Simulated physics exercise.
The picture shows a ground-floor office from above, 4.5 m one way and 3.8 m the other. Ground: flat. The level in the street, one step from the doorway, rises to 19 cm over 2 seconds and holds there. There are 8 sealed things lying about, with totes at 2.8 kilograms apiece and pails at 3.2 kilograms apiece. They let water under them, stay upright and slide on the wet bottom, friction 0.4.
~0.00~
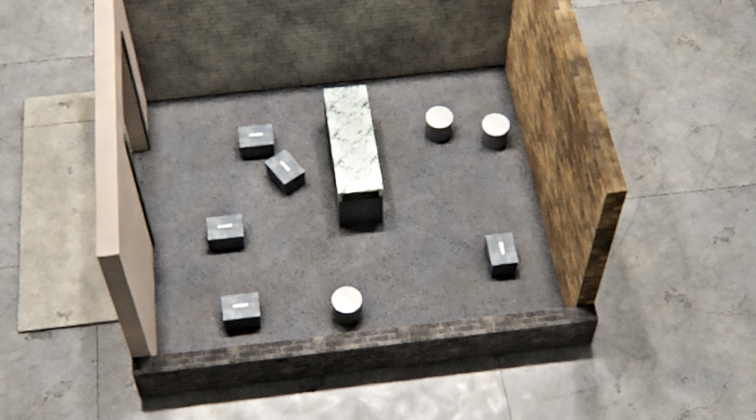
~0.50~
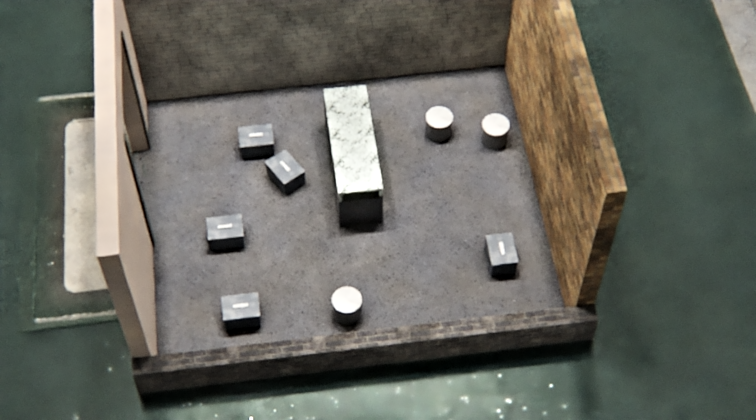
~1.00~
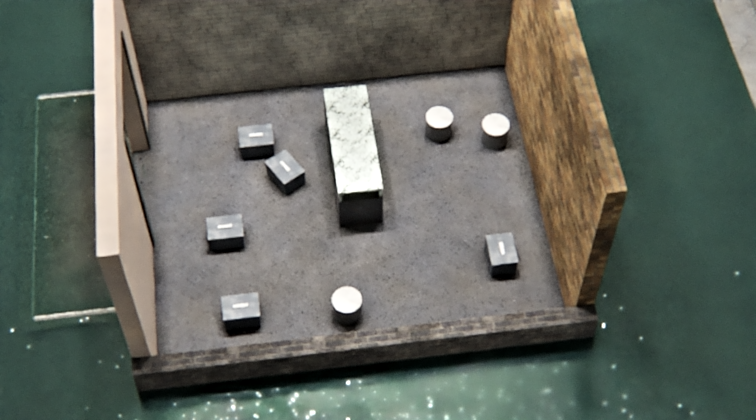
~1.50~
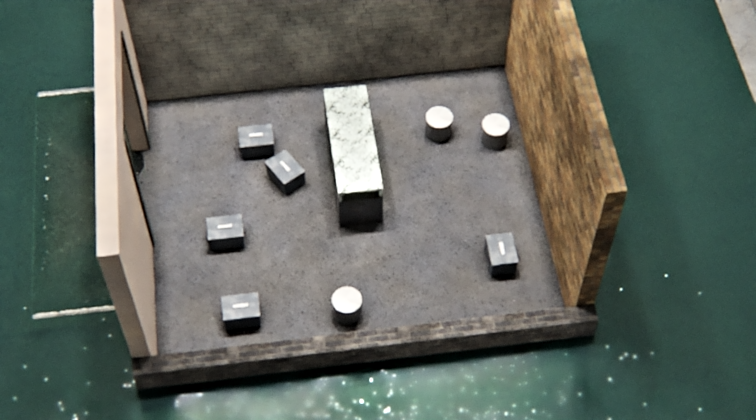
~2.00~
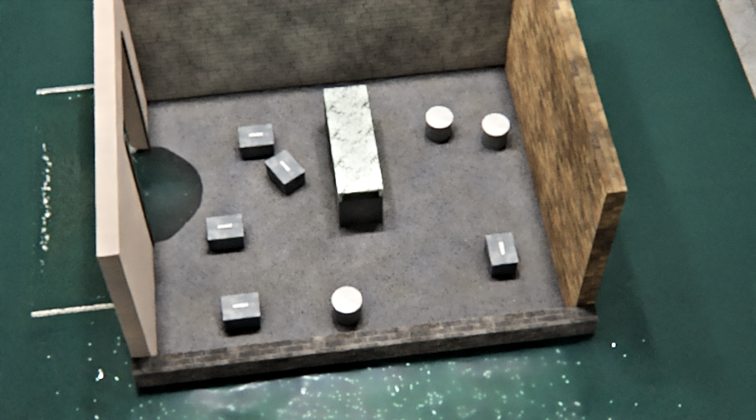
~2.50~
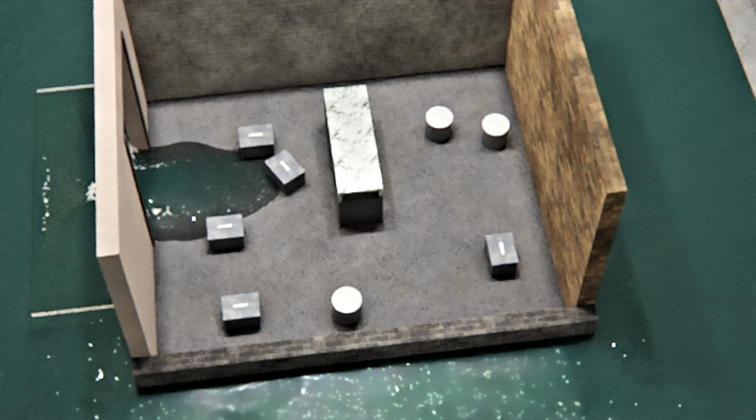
A roofless room seen from above, with green water surrounding its walls, then seeping in at the left and spreading around grey boxes.
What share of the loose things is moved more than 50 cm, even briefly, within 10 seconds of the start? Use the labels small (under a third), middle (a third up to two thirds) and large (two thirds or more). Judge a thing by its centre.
Large.
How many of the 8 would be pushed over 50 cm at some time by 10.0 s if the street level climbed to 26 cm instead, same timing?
In that case the number is 8.
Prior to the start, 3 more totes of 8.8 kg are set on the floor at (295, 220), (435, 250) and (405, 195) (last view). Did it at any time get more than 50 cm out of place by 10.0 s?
In order: Above the mark, below the mark, below the mark.
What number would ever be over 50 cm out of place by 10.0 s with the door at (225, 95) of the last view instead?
So the tally would be 7.
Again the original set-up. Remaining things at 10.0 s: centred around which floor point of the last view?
Centre of the remaining things: Roughly (387, 213).
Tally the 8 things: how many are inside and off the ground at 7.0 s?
Total: 3.
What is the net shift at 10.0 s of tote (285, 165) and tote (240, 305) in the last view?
The first is 250 cm from its start, the second 80 cm.
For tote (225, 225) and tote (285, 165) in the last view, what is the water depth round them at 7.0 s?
Close to 2 and 5 centimetres.
After 3.5 s 2 of 8 are over 50 cm from their spots; 1 afloat.
After 4.5 s 2 of 8 are over 50 cm from their spots; 1 afloat.
After 7.0 s 4 of 8 are over 50 cm from their spots; 3 afloat.
After 10.0 s 7 of 8 are over 50 cm from their spots, and 7 have been at some point; 8 afloat.
